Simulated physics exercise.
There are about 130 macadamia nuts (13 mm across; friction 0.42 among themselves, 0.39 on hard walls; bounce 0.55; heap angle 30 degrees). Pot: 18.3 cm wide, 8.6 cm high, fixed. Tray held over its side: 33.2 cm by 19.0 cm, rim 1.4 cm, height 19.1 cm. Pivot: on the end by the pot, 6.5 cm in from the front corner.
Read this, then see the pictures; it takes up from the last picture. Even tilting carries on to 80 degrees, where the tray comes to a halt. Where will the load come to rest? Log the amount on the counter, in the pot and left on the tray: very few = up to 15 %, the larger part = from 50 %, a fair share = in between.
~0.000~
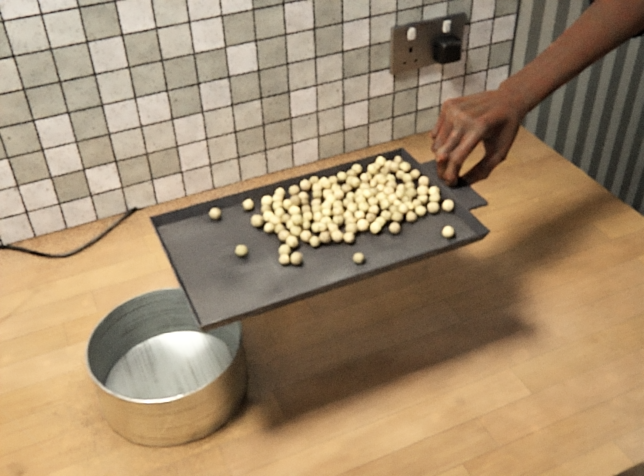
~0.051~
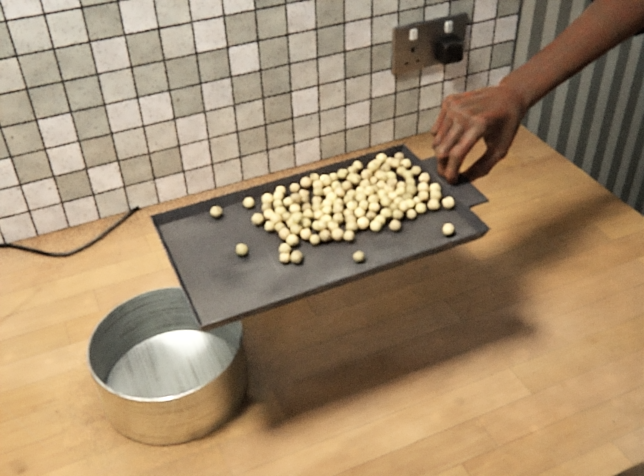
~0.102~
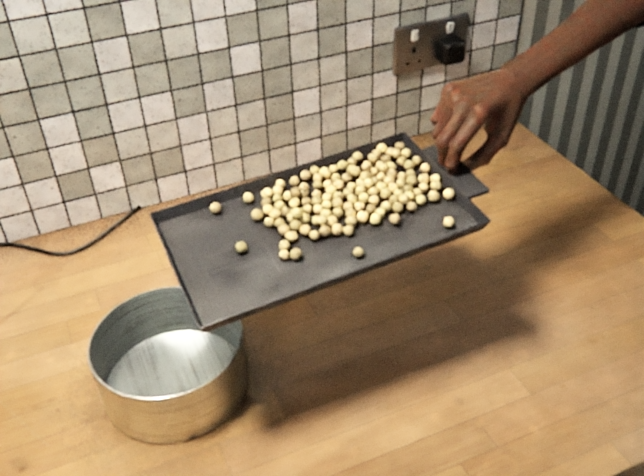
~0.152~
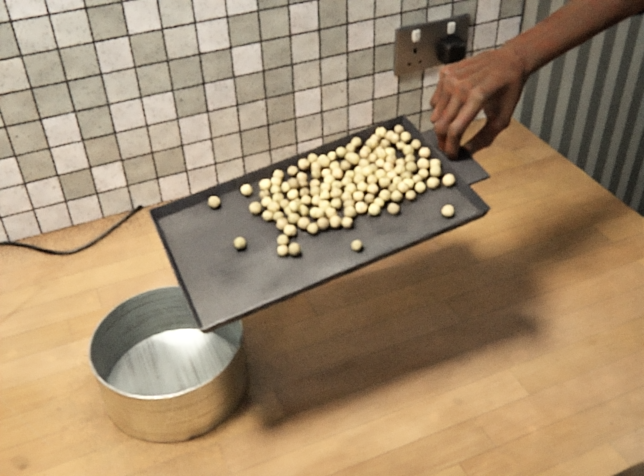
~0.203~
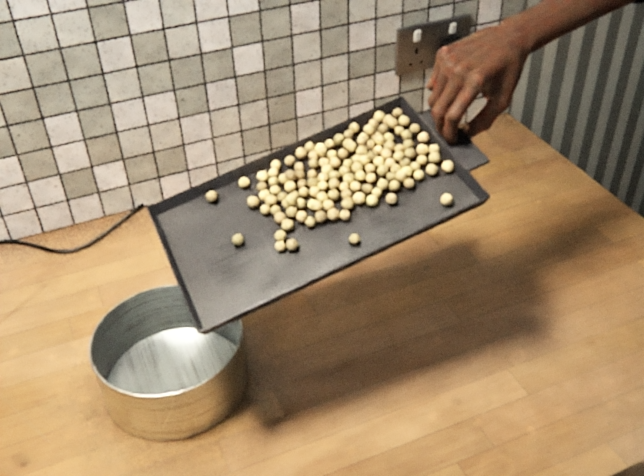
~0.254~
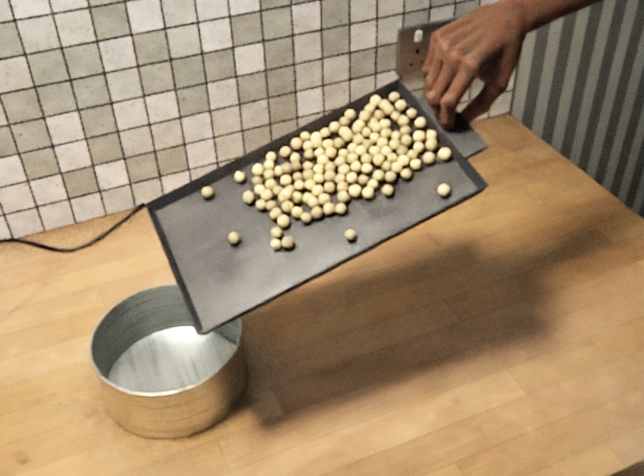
Log: Counter = the larger part; pot = very few; left on the tray = very few.
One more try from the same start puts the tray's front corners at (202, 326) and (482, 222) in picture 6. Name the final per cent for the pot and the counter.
Pot 0; counter 100.
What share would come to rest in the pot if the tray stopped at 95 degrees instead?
Around 5 %, I reckon.
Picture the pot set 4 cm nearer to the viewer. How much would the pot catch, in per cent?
Estimated share: Around 40 in a hundred.
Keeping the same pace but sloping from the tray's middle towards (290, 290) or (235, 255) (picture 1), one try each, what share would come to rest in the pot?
Approximately 0 percent, then 55 percent.
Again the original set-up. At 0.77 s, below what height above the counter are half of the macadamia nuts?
Roughly 14 cm above the counter.
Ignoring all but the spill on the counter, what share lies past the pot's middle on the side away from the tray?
About 80 percent of the spill.
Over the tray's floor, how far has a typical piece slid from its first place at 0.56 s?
Some 13 cm.
After 0.56 s, tilt 49 degrees; the tray holds 100 %, the pot 0 %.
After 0.77 s, tilt 70 degrees; the tray holds 30 %, the pot 0 %.
After 1.09 s, tilt 80 degrees; the tray holds 5 %, the pot 5 %.
In the end, at 2.1 s, counter 95 %, pot 10 %, tray 0 %.
